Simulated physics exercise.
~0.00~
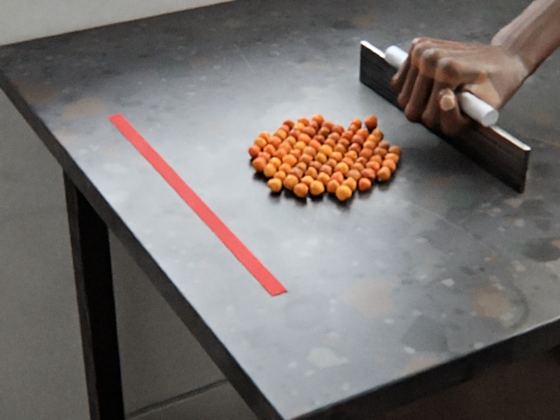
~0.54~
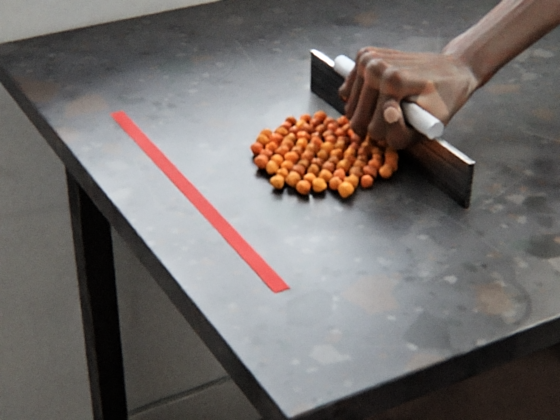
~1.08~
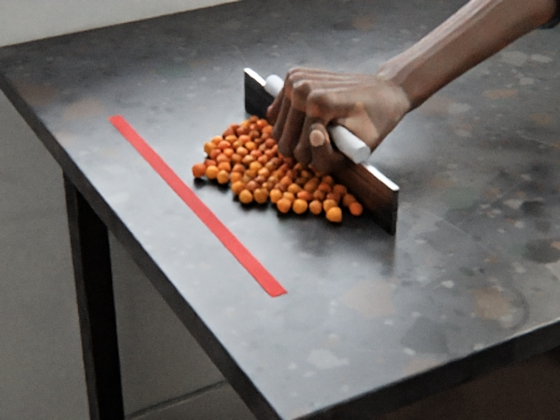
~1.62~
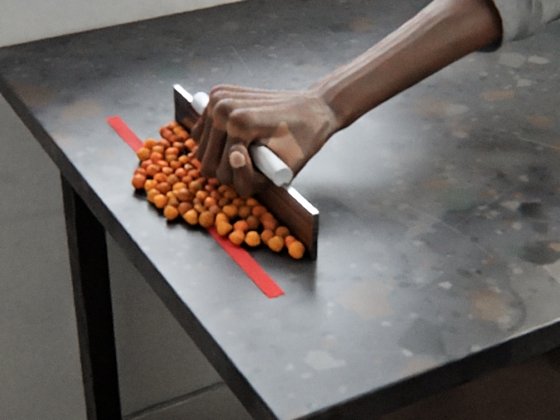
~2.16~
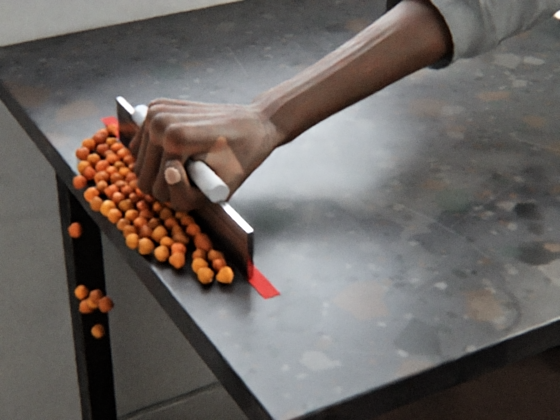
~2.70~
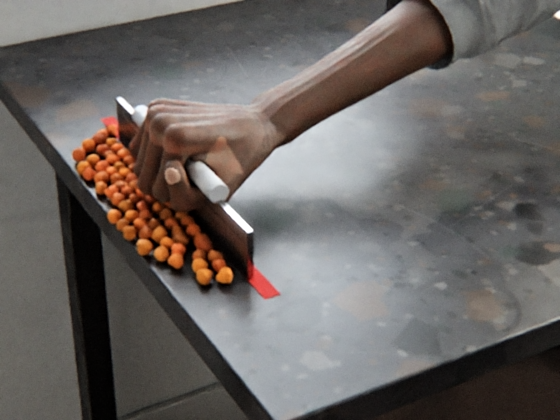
A hand grips the white handle of a long, flat scraper and moves it leftward across a dark, mottled table toward a patch of small, round orange things. A strip of red tape lies further on, near the table's left edge. The blade meets the patch and pushes it left, and the heap bunches up and spreads along the blade. The leading ones cross the tape, and the scraper follows until it stops at the strip. A few drop off the edge beside the table leg, while most stay on the tabletop, crowded between the still blade and the edge.
